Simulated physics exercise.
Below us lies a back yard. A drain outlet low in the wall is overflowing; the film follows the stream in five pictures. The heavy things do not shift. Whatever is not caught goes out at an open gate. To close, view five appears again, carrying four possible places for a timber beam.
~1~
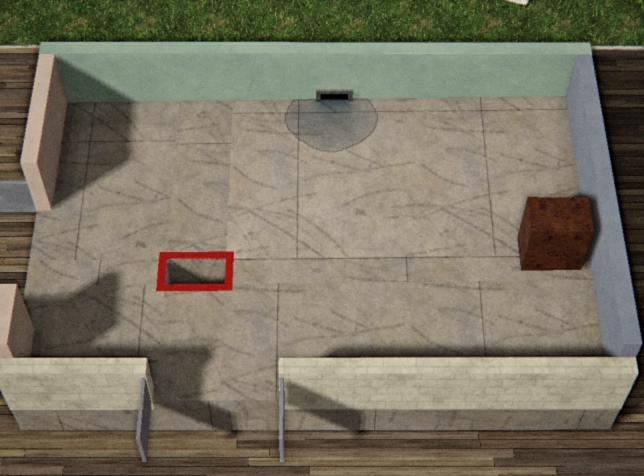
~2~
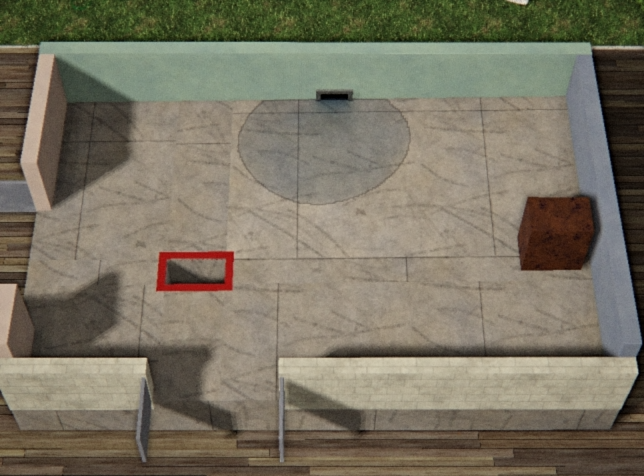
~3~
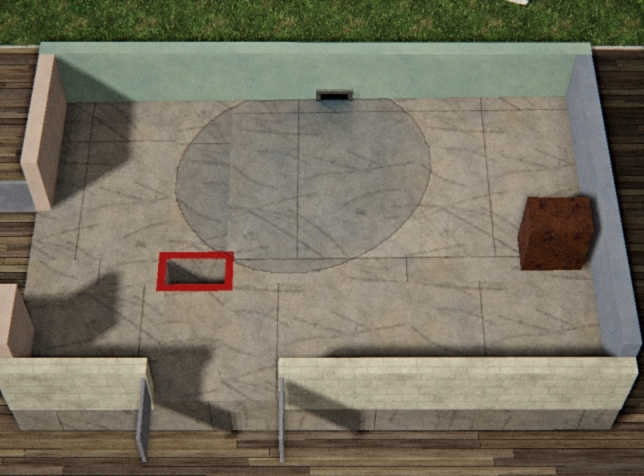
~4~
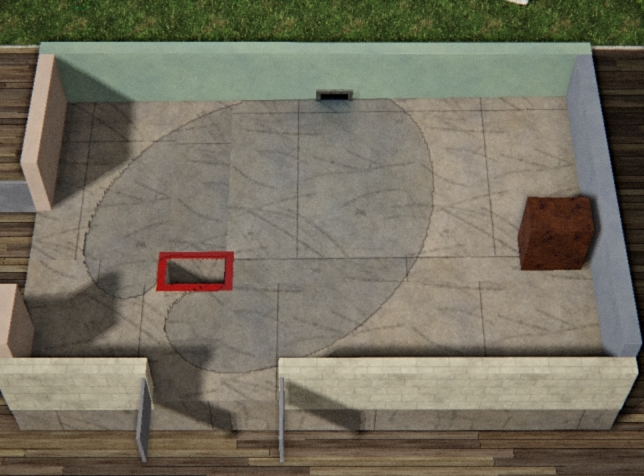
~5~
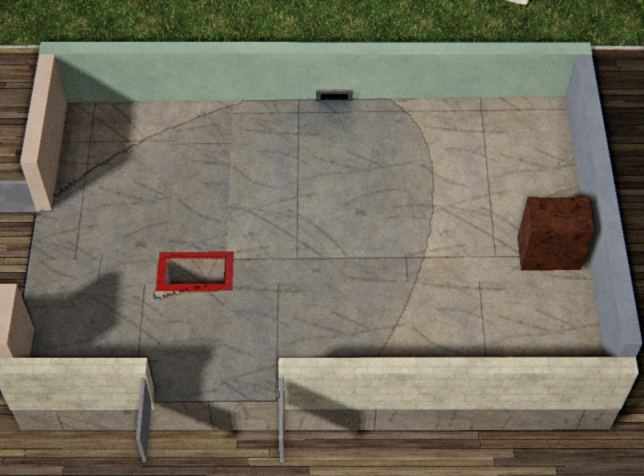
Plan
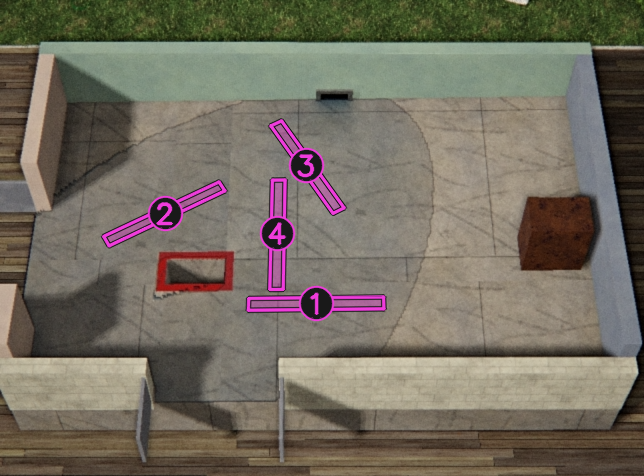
Water spreads from a small outlet in the green back wall, forming a rounded wet patch on the walled yard's stone floor. It widens toward the lower left, reaches the red-framed drain pit and flows around it, then covers the left side to the open gateways while the rusty block stays dry.
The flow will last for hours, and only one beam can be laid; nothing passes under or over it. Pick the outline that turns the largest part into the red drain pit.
Spot 1 does it best.
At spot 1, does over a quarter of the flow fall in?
Yes.
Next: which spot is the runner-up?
Here it is spot 2.
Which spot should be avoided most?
3 it is.
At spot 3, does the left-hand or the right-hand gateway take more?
The left gate.
On the marked copy, 1 from (248, 304) to (383, 302); 2 from (106, 241) to (221, 186); 3 from (276, 123) to (338, 210); 4 from (276, 289) to (278, 180).
With 1, about 50 % of the stream goes into the red drain pit, about 50 % out by the gates.
With 2, about 29 % of the stream goes into the red drain pit, about 71 % out by the gates.
With 3, next to none of the stream goes into the red drain pit, about 99 % out by the gates.
With 4, about 10 % of the stream goes into the red drain pit, about 90 % out by the gates.
